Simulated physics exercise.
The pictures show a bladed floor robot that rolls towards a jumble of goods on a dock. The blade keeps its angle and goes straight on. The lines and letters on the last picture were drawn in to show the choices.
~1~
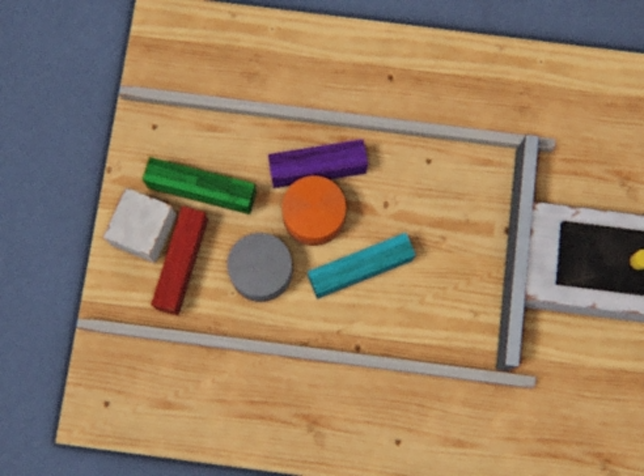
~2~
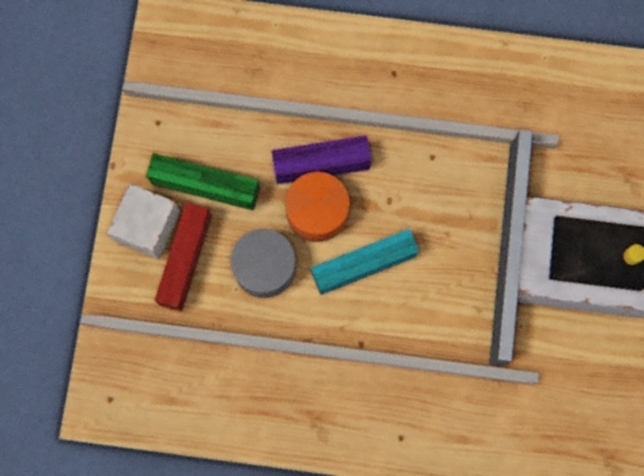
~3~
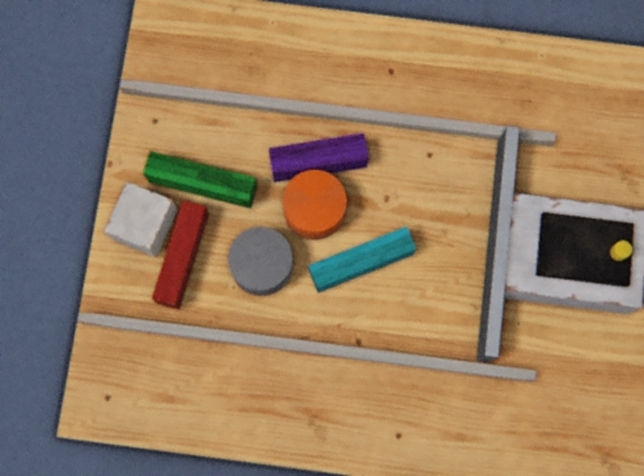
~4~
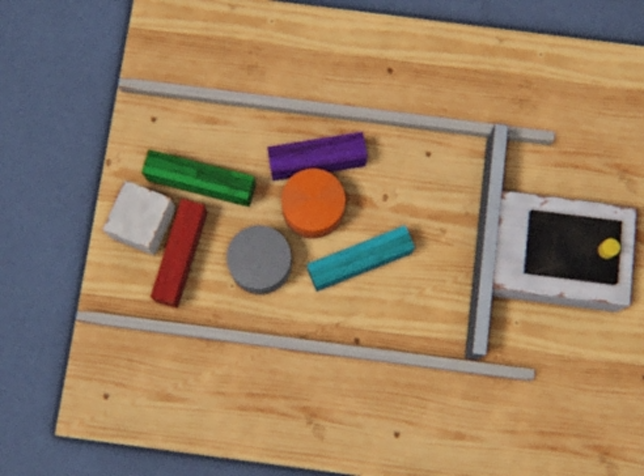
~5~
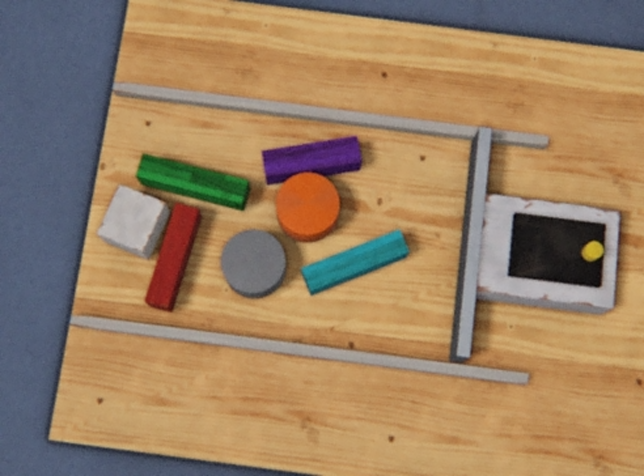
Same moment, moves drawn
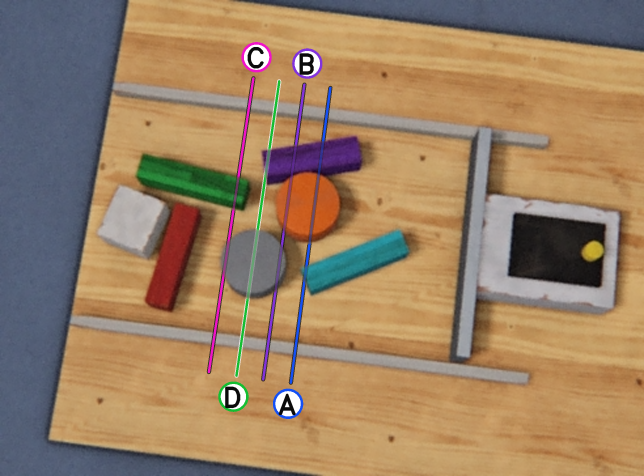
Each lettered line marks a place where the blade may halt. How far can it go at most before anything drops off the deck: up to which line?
Nothing falls up to C.
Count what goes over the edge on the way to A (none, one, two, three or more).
By then, none.
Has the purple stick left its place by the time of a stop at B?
Yes.
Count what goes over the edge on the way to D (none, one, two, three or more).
The count is none.
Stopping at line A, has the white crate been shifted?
No.
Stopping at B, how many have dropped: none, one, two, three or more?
By then, none.
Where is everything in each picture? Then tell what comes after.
In the first frame, orange canister (314, 211); green stick (200, 186); turquoise stick (361, 267).
In the second frame, robot (592, 252); grey canister (264, 263).
In the third frame, robot (578, 248); purple stick (318, 158).
In the fourth frame, robot (566, 246); orange canister (313, 204).
In the fifth frame, robot (550, 249); turquoise stick (355, 263); grey canister (254, 264); white crate (135, 223).
On the marked copy, A at (311, 231); B at (284, 227); C at (232, 220); D at (259, 224).
With C. Early on, robot (461, 237); grey canister (247, 265); turquoise stick (325, 267).
Further on, robot (374, 226); green stick (182, 180); grey canister (231, 265).
At the end, robot (309, 218); white crate (101, 212); green stick (120, 171); nothing has fallen.
As for the rest, A is safe but short; B is safe but short; D is safe but short.
